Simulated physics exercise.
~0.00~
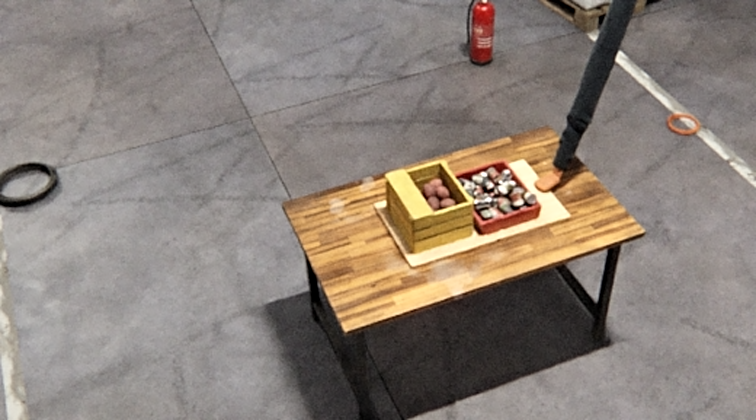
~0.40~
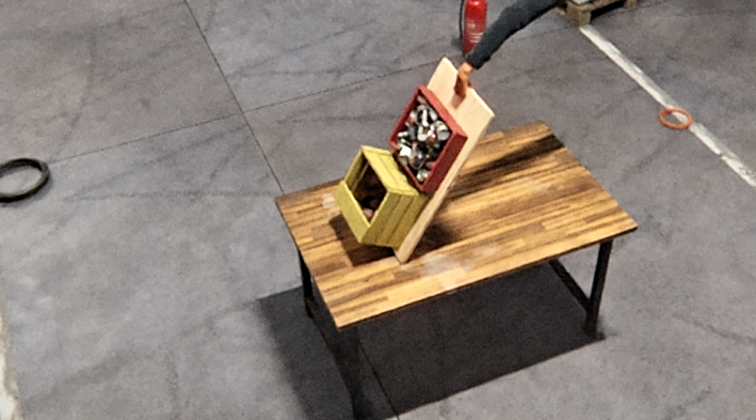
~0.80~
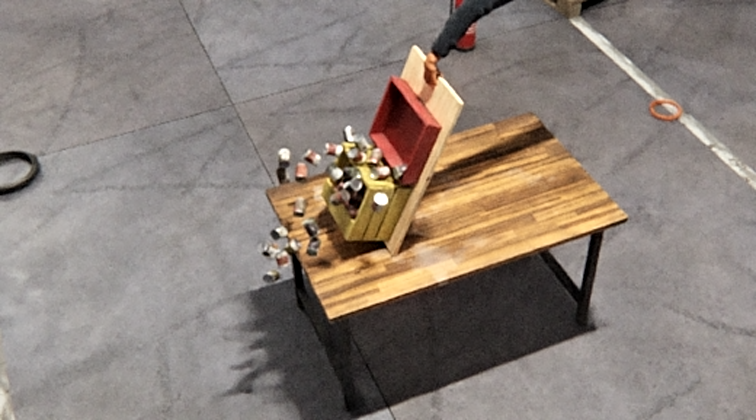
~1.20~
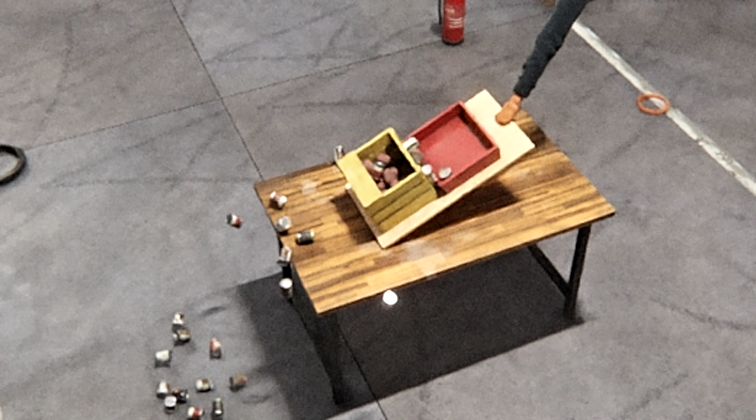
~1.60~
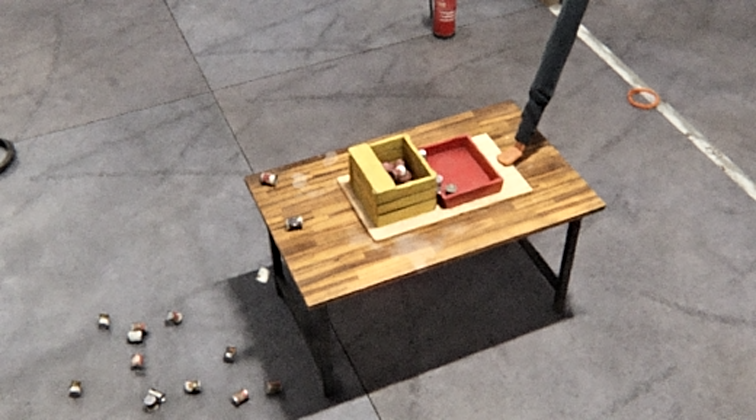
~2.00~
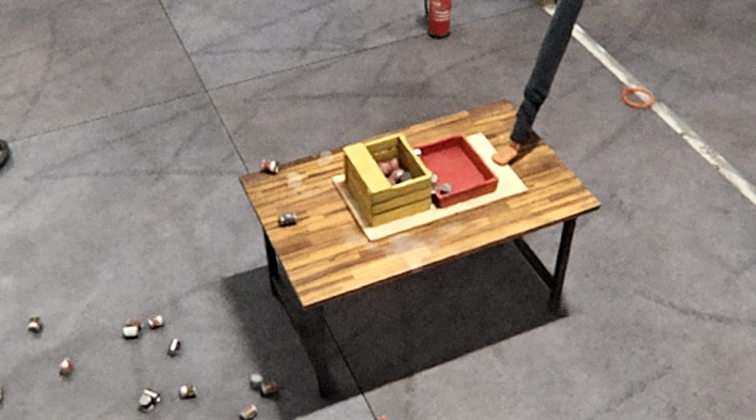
In the video, a dark mechanical arm raises the right side of a board holding yellow and red totes, tipping nearly all the small tins over the table and floor, then lowers it flat, with the potatoes still in the yellow tote.
